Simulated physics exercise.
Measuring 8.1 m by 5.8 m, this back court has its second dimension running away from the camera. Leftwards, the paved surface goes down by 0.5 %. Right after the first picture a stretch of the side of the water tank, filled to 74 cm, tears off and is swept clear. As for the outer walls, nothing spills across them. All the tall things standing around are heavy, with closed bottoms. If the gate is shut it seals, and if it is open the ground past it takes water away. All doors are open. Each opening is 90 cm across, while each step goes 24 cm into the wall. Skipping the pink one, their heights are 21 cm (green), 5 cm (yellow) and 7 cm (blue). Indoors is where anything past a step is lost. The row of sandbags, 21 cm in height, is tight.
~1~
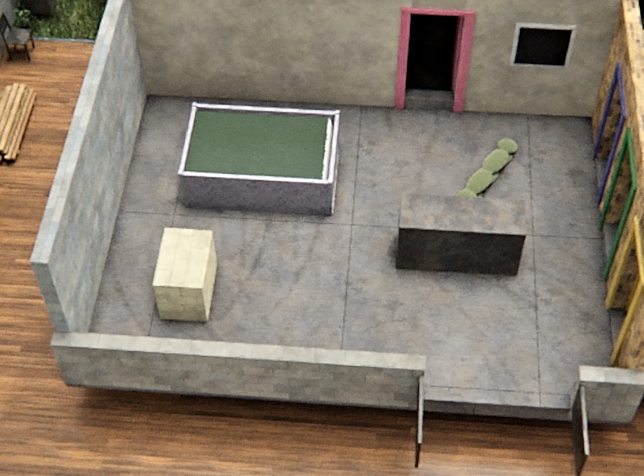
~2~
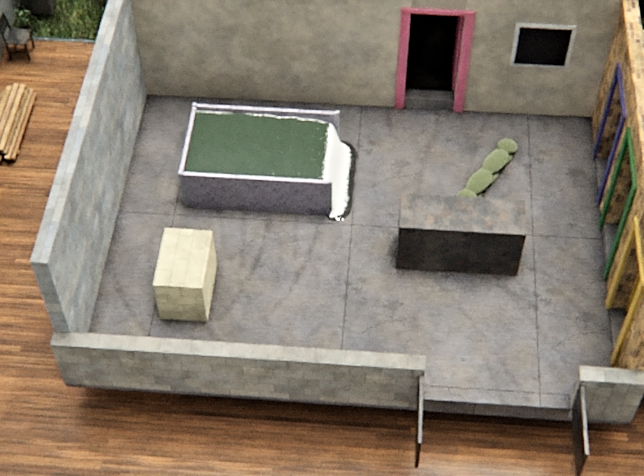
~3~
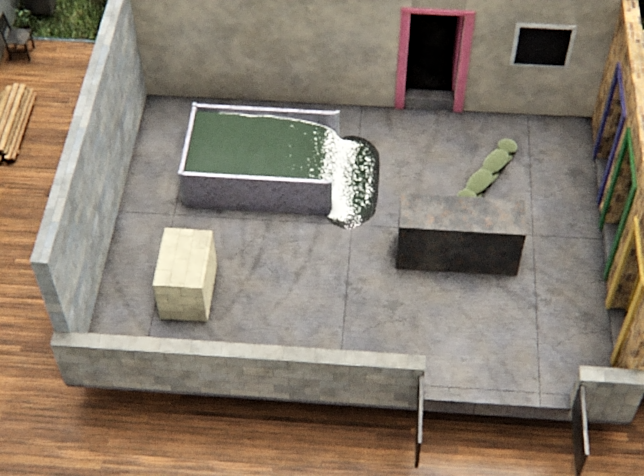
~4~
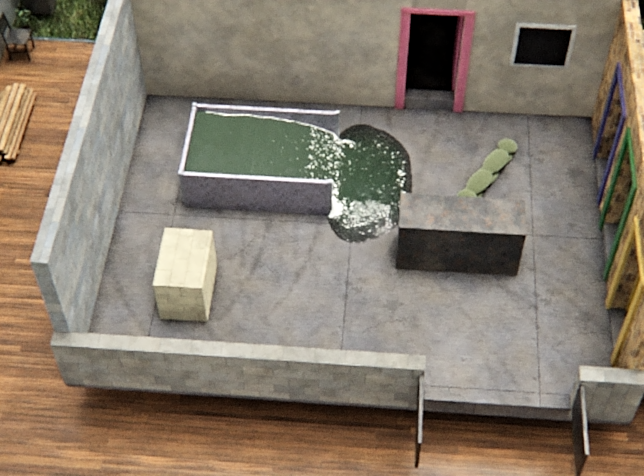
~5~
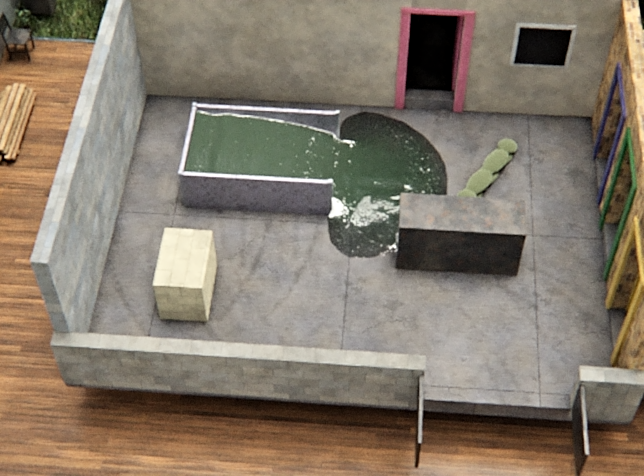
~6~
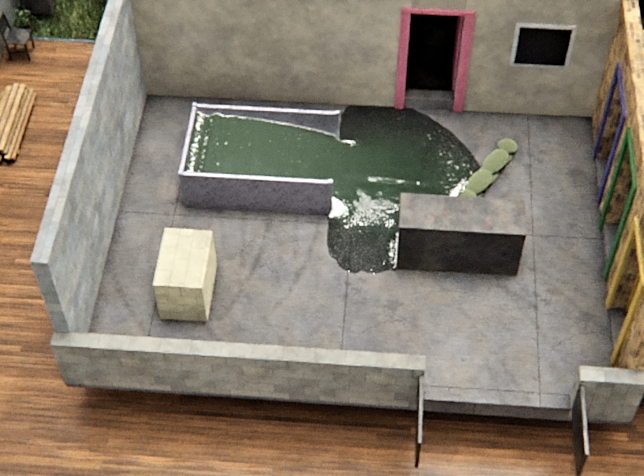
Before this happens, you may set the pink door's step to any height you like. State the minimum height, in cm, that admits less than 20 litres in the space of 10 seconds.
14 cm, roughly.
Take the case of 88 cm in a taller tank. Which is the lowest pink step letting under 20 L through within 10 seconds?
About 16 cm.
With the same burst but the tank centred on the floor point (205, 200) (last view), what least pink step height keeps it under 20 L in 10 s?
A height near 12.0 cm.
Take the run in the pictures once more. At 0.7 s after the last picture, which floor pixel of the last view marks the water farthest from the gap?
The farthest wet point sits near (594, 253) in the last view.
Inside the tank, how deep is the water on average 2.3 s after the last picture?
On average, around 19 cm.
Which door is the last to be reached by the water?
It's the yellow door.
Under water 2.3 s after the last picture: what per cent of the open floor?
About 45 per cent.
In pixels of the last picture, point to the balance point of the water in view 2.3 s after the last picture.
Centre of the water: Approx. (420, 181) px.
Then, 0.7 s after the last picture water covers 30 % of the floor, deepest (38 cm) near (462, 195); 13 cm at the pink door, 0 litres in over its 25 cm step.
Then, 2.3 s after the last picture water covers 45 % of the floor, deepest (35 cm) near (583, 125); 19 cm at the pink door, 0 litres in over its 25 cm step.
Then, 9.3 s after the last picture water covers 90 % of the floor, deepest (12 cm) near (177, 97); 6 cm at the pink door, 0 litres in over its 25 cm step.
At the pink door as built, the water peaked near 19 cm, 2.5 s after the last picture.
With a step of 11.5 cm, 45 litres would have come in within the 10 s; with 16 cm, 9 litres. So under 20 litres takes about 14 cm.
